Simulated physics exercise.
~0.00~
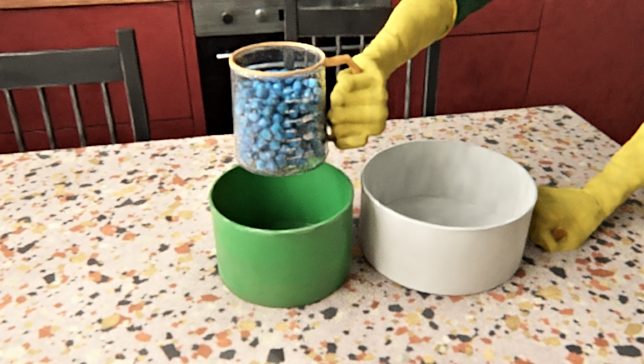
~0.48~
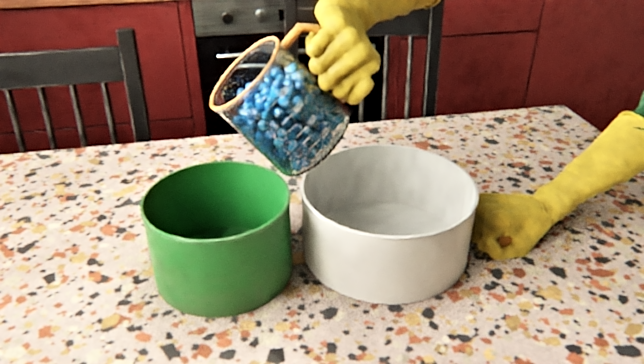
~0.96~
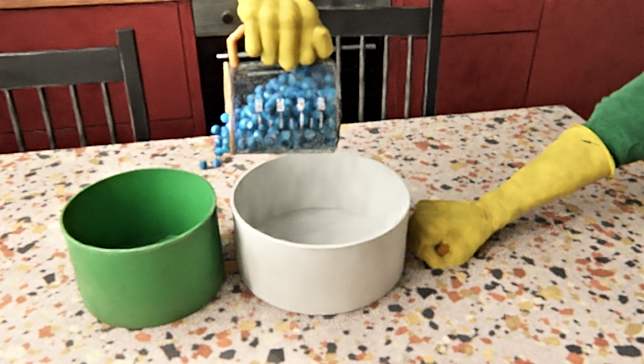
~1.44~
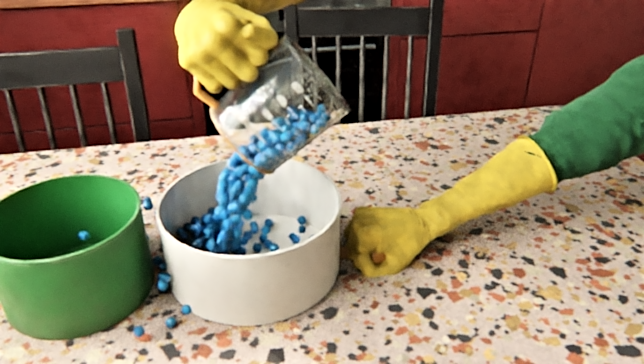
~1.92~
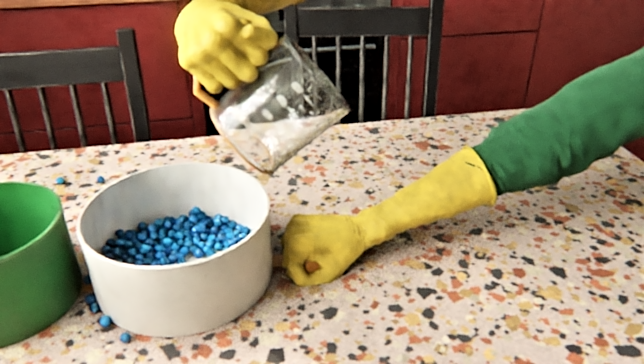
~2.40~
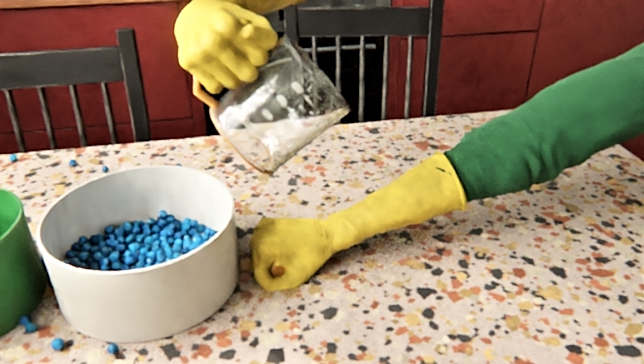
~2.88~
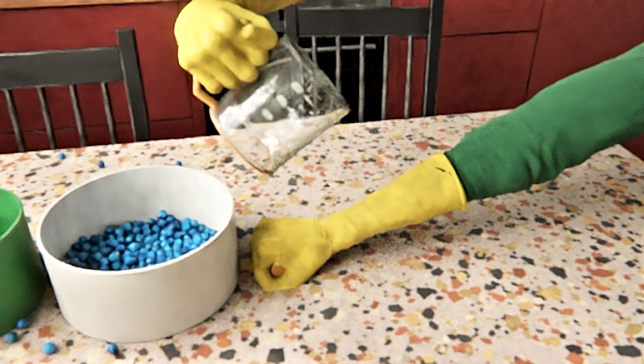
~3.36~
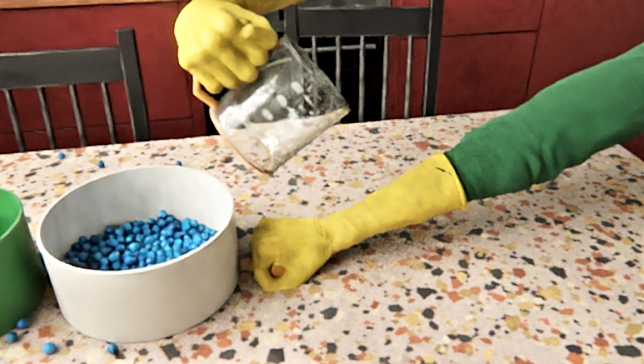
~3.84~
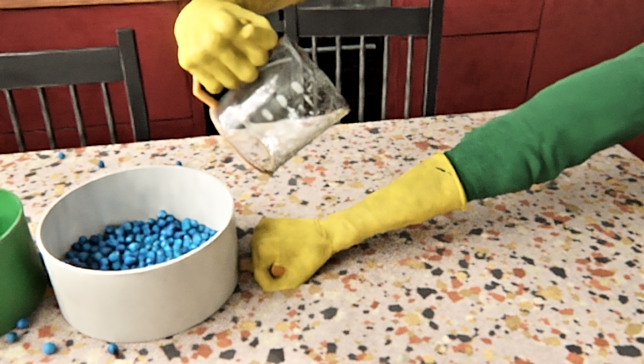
Blue pebbles tumbled from a tilting clear jug in a yellow-gloved hand while another gloved hand slid a green pot and a white pot left across the speckled table; most landed in the white pot, with a few scattered on the table.
